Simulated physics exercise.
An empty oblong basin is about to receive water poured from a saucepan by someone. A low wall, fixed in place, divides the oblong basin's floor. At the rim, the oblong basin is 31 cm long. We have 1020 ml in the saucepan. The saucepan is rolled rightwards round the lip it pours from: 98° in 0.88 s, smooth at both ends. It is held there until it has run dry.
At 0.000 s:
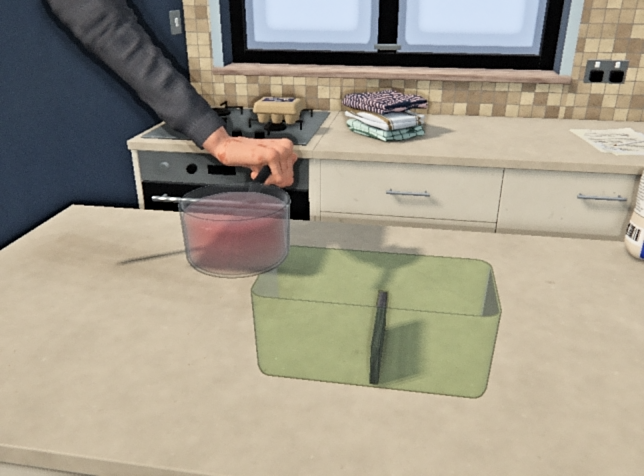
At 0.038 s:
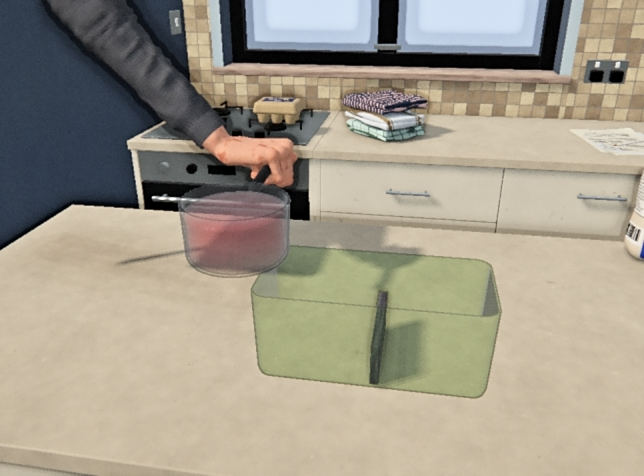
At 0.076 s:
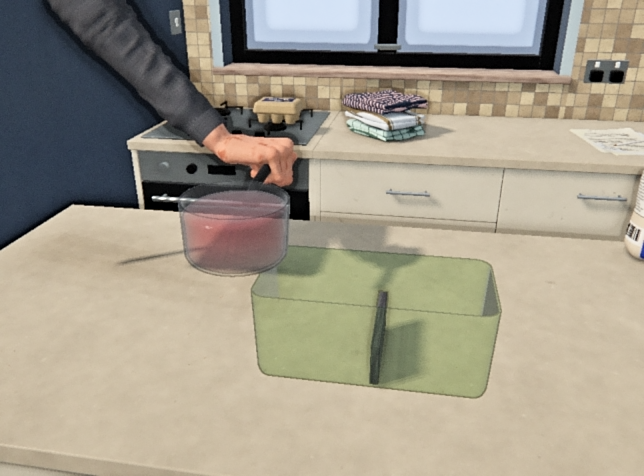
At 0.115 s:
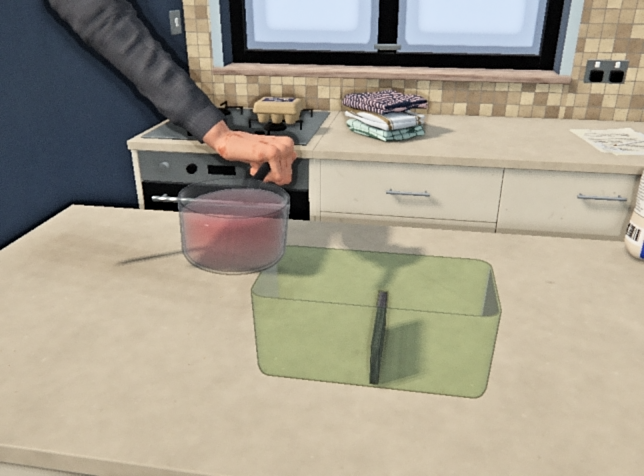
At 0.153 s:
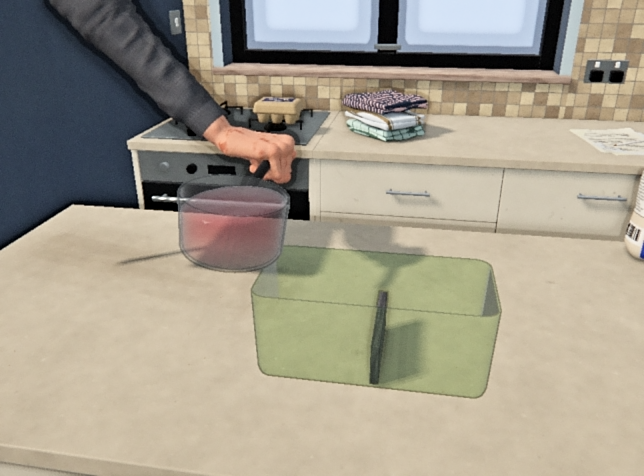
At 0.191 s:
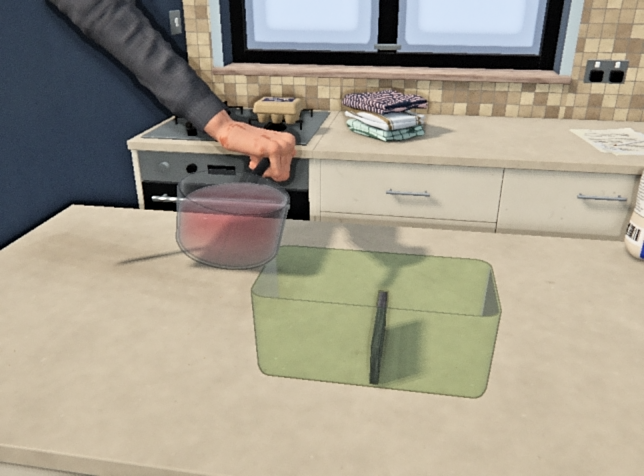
On a kitchen counter, a hand holds a clear saucepan of reddish liquid beside and above an empty, green, see-through oblong basin with a low dark wall across its floor. The saucepan stays level at first, then slowly tilts slightly rightwards, while the basin stays still.
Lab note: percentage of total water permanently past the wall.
Approx. 28 %.
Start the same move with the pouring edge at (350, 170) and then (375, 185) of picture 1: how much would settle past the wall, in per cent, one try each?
90 per cent first, 75 per cent second.
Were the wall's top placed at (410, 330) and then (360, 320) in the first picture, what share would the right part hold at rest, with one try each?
Around 5 and 65 percent, in that order.
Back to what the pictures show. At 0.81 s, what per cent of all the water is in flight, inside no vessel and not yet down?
I'd say some 24 per cent is in the air.
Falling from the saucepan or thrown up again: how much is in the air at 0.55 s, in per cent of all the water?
Share: Roughly 28 per cent.
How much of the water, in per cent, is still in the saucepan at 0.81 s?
I'd say some 14 per cent remains.
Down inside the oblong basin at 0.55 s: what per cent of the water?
5 %, give or take.
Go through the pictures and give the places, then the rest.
In the first frame, tilt 0°; pouring edge (288, 205); surface from (188, 205) to (287, 211); the oblong basin's rim runs from (264, 269) to (495, 288); the wall's top is at (380, 318).
In the second frame, tilt 0°; pouring edge (288, 205); surface from (188, 204) to (287, 211).
In the third frame, tilt 2°; pouring edge (288, 205); surface from (188, 204) to (287, 209).
In the fourth frame, tilt 4°; pouring edge (287, 205); surface from (188, 202) to (287, 207).
In the fifth frame, tilt 7°; pouring edge (287, 205); surface from (186, 200) to (287, 204).
In the sixth frame, tilt 11°; pouring edge (287, 205); surface from (186, 197) to (287, 202).
By 0.55 s the tilt is 67° and 67 per cent is still to pour, 5 is left of the wall and 0 right of it.
By 0.81 s the tilt is 96° and 14 per cent is still to pour, 41 is left of the wall and 21 right of it.
By 1.08 s the tilt is 98° and 2 per cent is still to pour, 65 is left of the wall and 28 right of it.
By 1.38 s the tilt is 98° and 0 per cent is still to pour, 70 is left of the wall and 28 right of it.
At rest 71 per cent lies left of the wall, 28 right of it and 1 outside.
